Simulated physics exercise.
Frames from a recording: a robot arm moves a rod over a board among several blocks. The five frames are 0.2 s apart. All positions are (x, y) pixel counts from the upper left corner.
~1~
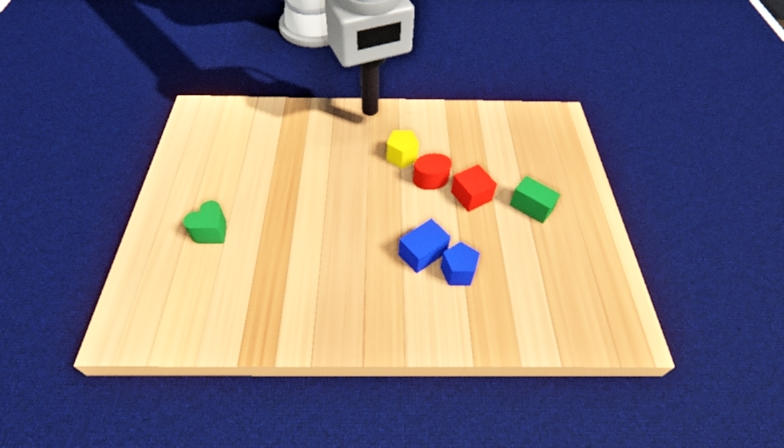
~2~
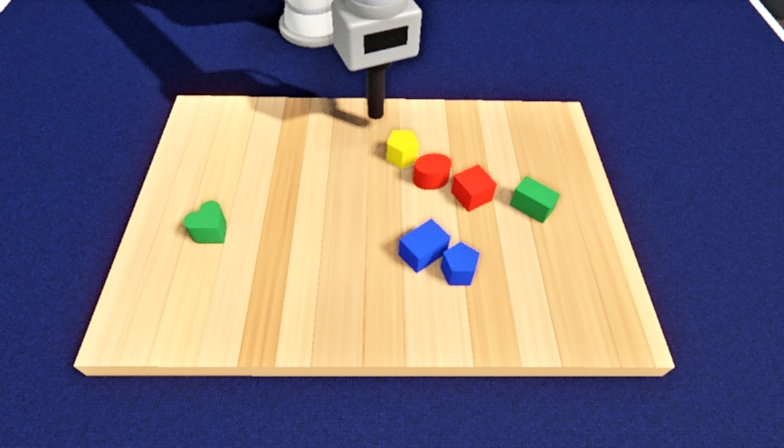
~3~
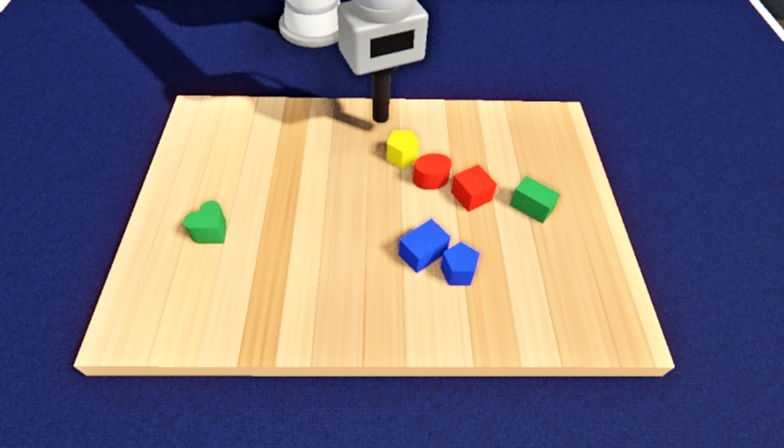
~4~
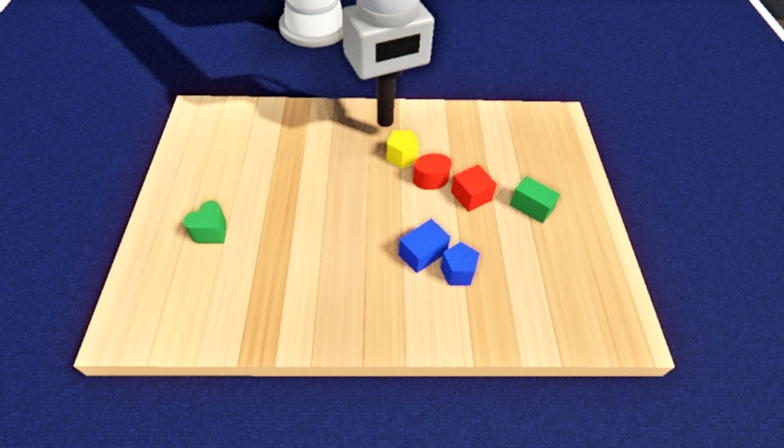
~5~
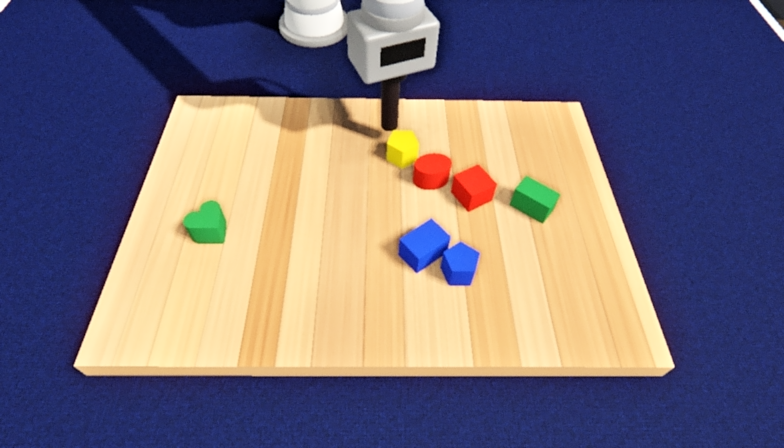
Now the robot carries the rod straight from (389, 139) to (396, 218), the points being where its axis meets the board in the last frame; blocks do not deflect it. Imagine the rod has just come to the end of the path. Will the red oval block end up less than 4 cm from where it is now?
Yes, I think so.
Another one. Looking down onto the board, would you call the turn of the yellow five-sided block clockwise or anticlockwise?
Short answer: Counterclockwise.
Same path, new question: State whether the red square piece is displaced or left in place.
Here the red square piece moves off its spot.
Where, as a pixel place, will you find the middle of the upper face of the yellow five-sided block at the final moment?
The answer is (420, 183).
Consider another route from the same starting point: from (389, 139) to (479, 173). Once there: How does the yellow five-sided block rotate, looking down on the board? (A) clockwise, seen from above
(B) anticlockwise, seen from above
Answer: A.
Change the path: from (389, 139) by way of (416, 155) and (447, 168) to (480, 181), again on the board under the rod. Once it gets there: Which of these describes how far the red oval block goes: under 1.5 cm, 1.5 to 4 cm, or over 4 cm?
Short, under 1.5 cm.
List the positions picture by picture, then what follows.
The first picture shows tip of the rod at (370, 111), middles of tops, yellow five-sided block at (403, 140), blue rectangle at (425, 238), red oval block at (433, 163), red square piece at (476, 179).
The second picture shows rod at (376, 114), nothing pushed.
The third picture shows rod at (381, 118), nothing pushed.
The fourth picture shows rod at (385, 122), nothing pushed.
The fifth picture shows rod at (389, 126), yellow five-sided block at (403, 140), blue rectangle at (425, 238), red oval block at (433, 163), red square piece at (476, 179).
The first path, step by step. One third of the way, rod at (392, 150); yellow five-sided block at (412, 157), turned 35° anticlockwise; red oval block at (439, 167), turned 20° anticlockwise.
Two thirds of the way, rod at (394, 177); yellow five-sided block at (418, 177), turned 75° anticlockwise; red oval block at (447, 171), turned 60° anticlockwise; red square piece at (483, 180).
At the end, rod at (396, 206); yellow five-sided block at (420, 183), turned 95° anticlockwise; blue rectangle unmoved; red oval block at (448, 172), turned 65° anticlockwise; red square piece at (483, 180).
